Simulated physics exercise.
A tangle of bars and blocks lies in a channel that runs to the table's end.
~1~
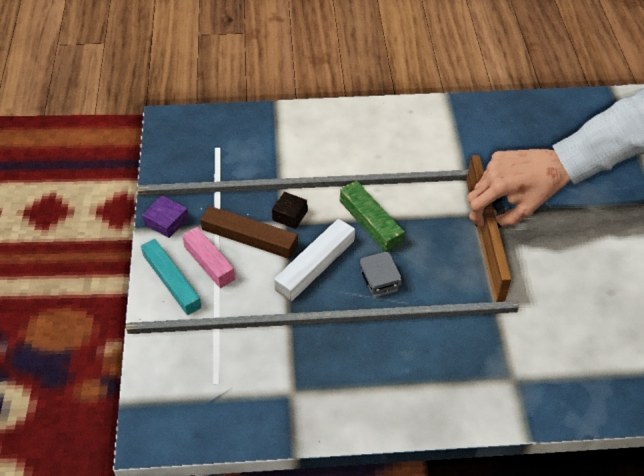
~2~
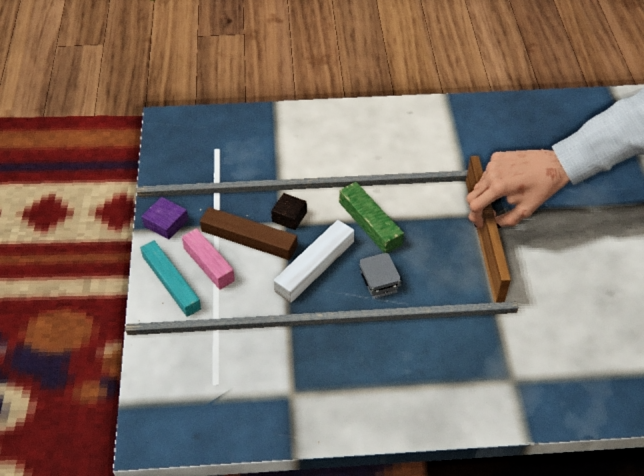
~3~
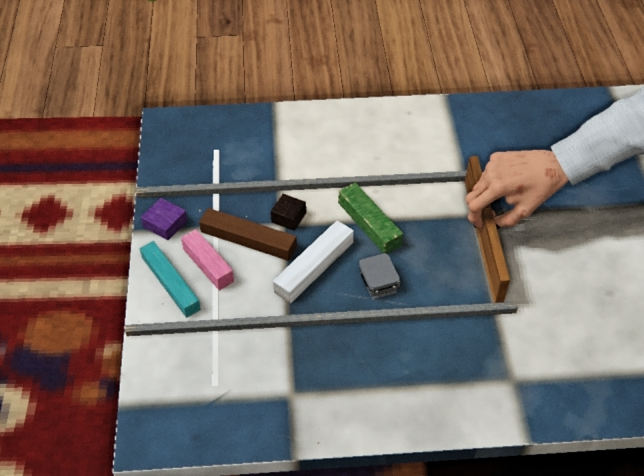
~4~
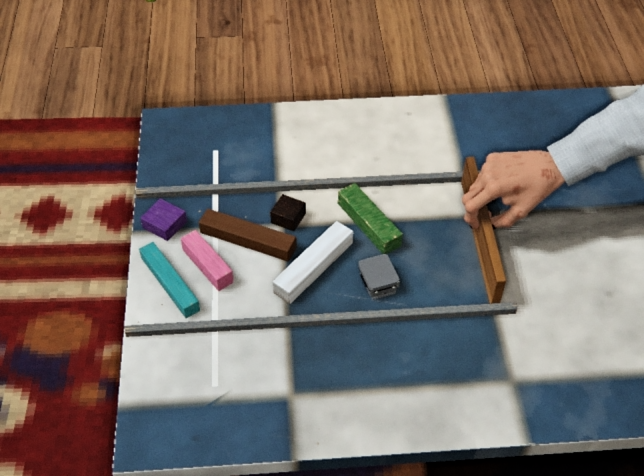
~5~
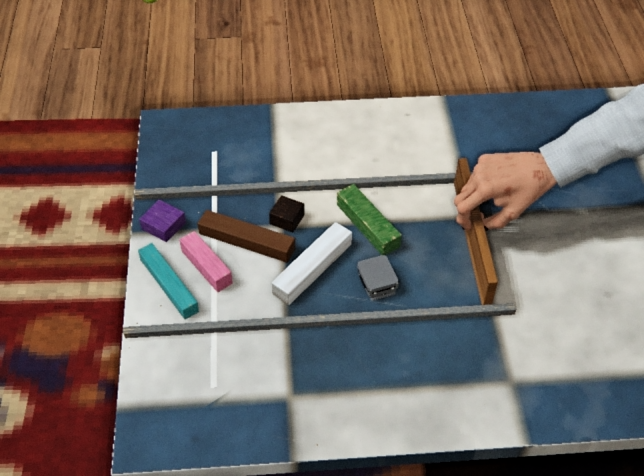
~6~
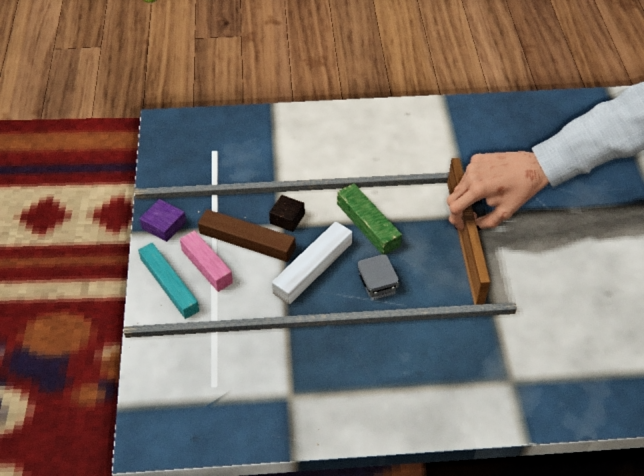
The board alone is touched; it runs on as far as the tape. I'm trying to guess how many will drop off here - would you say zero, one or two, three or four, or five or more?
Count: One or two.
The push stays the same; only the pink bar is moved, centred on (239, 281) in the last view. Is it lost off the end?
Result: It does not come off.
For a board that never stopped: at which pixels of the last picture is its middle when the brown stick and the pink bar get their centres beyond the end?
The middle sits near (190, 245) for the first and near (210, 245) for the other.
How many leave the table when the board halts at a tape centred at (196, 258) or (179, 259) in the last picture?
Try by try, 3 and 4.
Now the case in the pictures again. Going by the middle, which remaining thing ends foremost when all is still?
Foremost: The turquoise bar.
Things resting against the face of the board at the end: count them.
Result: 2 in all.
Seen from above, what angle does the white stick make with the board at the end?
Angle: Around 0°.
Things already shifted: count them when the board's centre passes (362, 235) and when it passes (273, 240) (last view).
At the first spot 3, then 7.
Soon after, none off yet; purple block at rest near (163, 220); turquoise bar at rest near (168, 280); pink bar at rest near (206, 261).
After that, none off yet; purple block displaced about its own width near (143, 215); turquoise bar at rest near (168, 280); pink bar at rest near (205, 261).
In the end, the number that fall off is one or two; gone, purple block.
